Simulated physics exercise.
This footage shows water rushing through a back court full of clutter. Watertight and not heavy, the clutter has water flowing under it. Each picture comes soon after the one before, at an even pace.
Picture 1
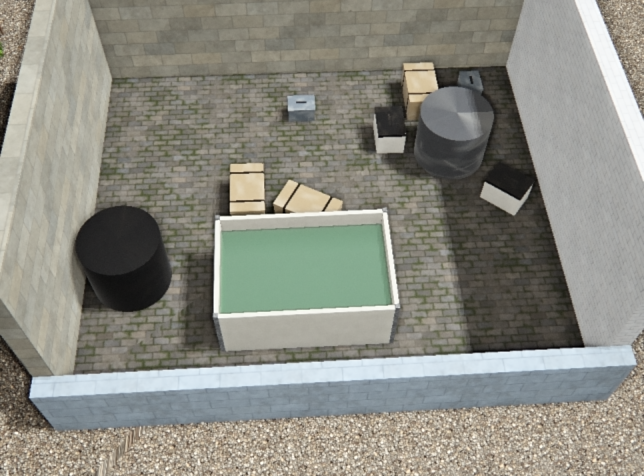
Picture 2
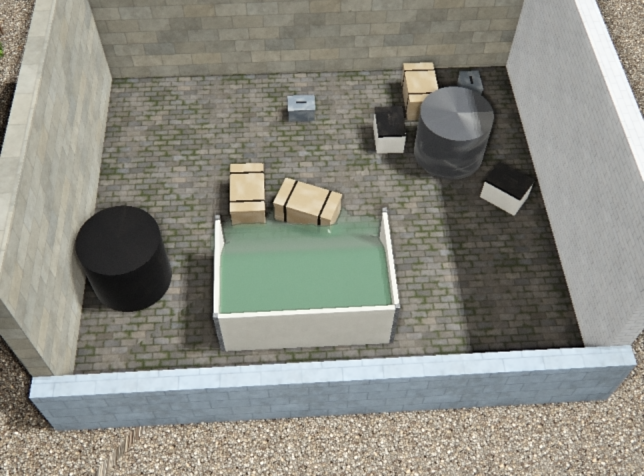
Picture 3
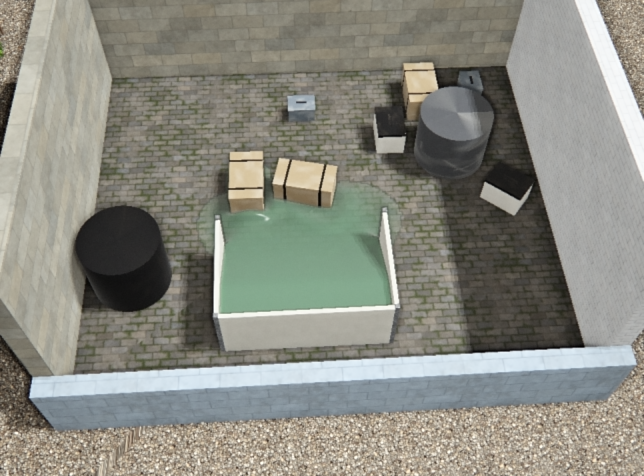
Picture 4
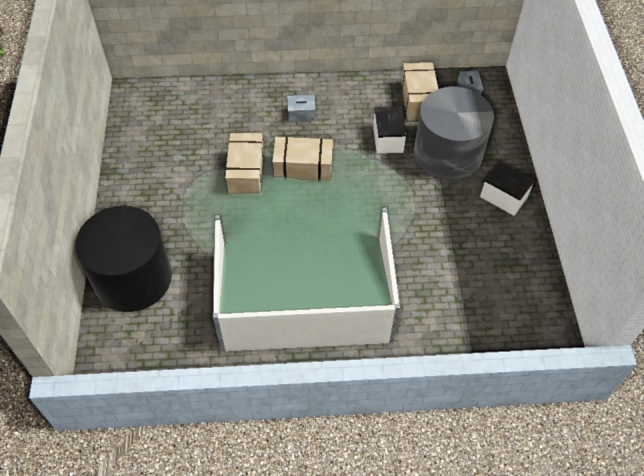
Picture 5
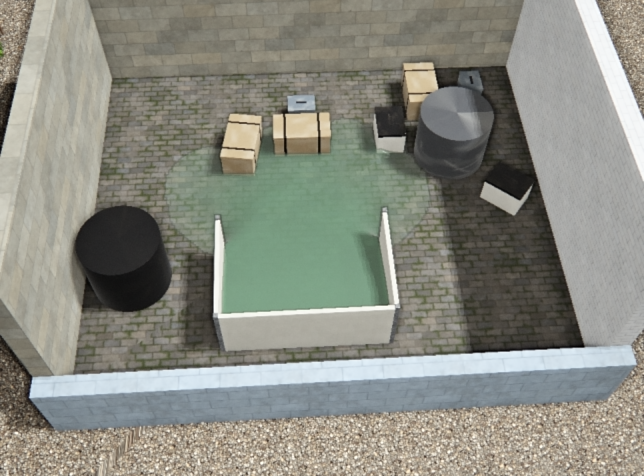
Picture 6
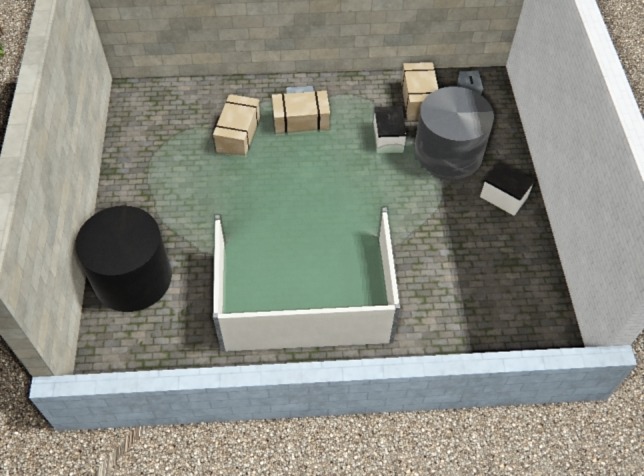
Green water spread out of an open-backed white tank across the walled brick yard, pushing two wooden crates steadily toward the back wall and up to a small gray box.
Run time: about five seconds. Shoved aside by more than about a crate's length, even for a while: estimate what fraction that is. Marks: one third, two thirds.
The result is a share of two thirds and over.
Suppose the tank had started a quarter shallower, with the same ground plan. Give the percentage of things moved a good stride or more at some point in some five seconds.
About 90 %.
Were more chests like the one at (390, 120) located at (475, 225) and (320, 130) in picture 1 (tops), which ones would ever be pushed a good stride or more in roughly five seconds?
First one missed the mark, second one cleared the mark.
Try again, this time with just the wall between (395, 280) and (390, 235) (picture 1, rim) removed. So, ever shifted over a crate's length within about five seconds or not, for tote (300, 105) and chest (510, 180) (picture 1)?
The first: Stayed short; the second: Cleared that distance.
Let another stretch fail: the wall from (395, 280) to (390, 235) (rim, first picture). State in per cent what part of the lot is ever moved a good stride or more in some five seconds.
I'd guess around 40 percent of them.
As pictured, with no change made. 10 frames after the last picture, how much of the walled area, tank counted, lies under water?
65 in a hundred, roughly.
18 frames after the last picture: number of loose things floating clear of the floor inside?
It adds up to 6.
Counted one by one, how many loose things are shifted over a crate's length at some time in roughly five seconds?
I count 7.
A moment on, 3 of 7 are well off their spots; 1 afloat.
Next, 6 of 7 are well off their spots; 5 afloat.
Later, 6 of 7 are well off their spots; 6 afloat.
In the end, 6 of 7 are well off their spots, and 7 have been at some point; 6 afloat.
